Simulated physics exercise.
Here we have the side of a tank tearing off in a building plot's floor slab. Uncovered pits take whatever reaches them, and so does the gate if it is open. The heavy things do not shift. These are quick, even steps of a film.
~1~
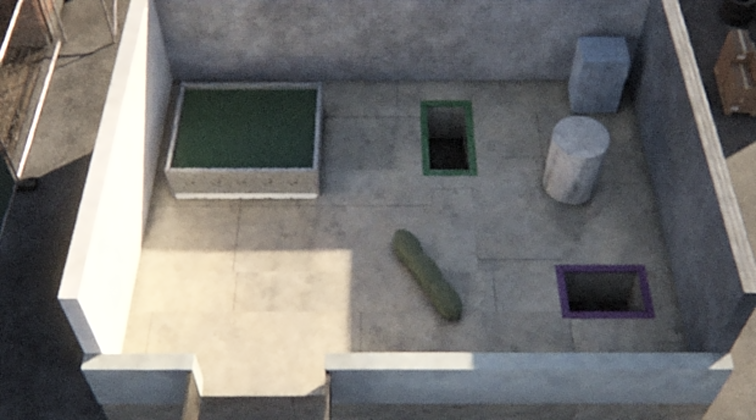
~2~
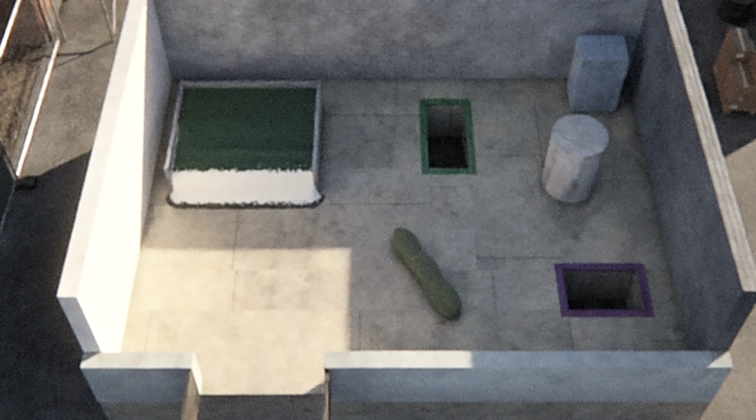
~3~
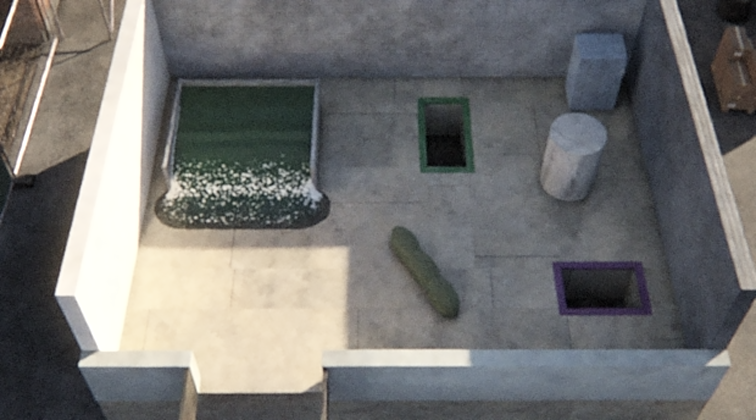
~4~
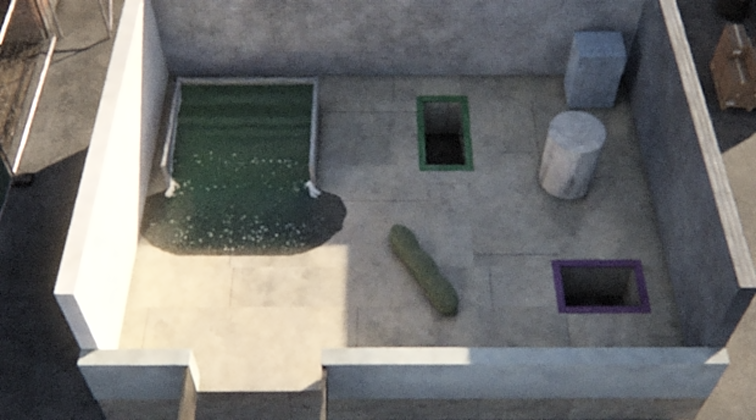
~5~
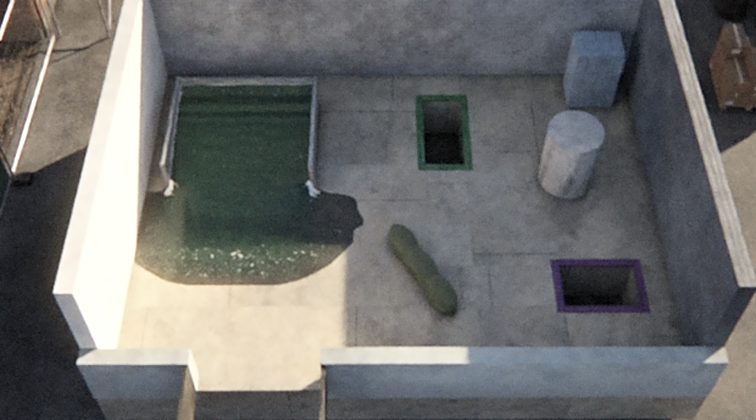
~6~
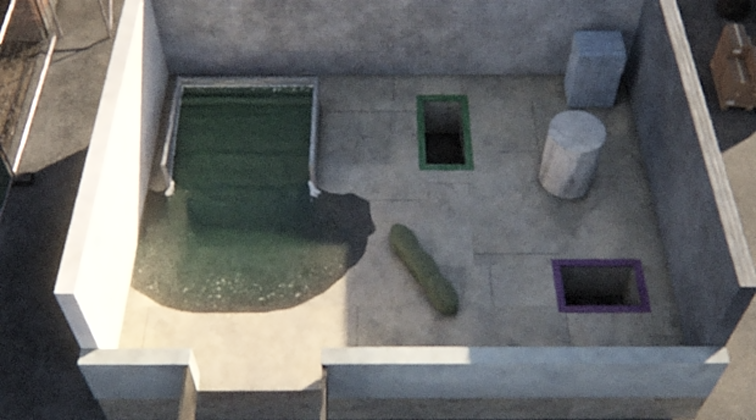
Dark green water burst out through the front side of a low tank in a walled yard, foaming at first, then spread across the concrete floor toward the viewer and a little to the right.
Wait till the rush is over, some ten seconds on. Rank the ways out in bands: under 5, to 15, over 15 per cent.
One by one: The gate takes over 15 %; the green pit takes under 5 %; the purple pit takes between 5 and 15 %.
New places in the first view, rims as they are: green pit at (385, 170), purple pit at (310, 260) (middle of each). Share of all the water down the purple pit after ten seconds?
In per cent: Purple 40.
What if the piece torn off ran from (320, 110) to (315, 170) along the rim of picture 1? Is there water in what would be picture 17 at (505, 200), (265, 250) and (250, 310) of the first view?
As listed: Under water, clear, free of water.
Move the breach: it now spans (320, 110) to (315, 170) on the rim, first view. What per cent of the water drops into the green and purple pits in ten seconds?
Per cent: Green 40, purple 15.
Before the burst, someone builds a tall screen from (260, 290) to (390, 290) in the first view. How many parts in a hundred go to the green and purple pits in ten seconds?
Roughly, in per cent: Green 8, purple 4.
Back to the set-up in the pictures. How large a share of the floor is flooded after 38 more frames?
Some 50 per cent.
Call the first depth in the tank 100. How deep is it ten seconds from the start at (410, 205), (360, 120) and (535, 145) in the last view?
Roughly 2, 2 and 0 per cent, in turn.
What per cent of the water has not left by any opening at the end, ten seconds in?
Roughly 52 per cent.
A moment on, water covers 30 % of the floor; the gate 2 %, the green pit 0 %, the purple pit 0 %.
Next, water covers 35 % of the floor; the gate 10 %, the green pit 0 %, the purple pit 0 %.
Then, water covers 40 % of the floor; the gate 24 %, the green pit 0 %, the purple pit 0 %.
Later, water covers 50 % of the floor; the gate 34 %, the green pit 0 %, the purple pit 2 %.
In the end, water covers 65 % of the floor; the gate 40 %, the green pit 1 %, the purple pit 8 %.
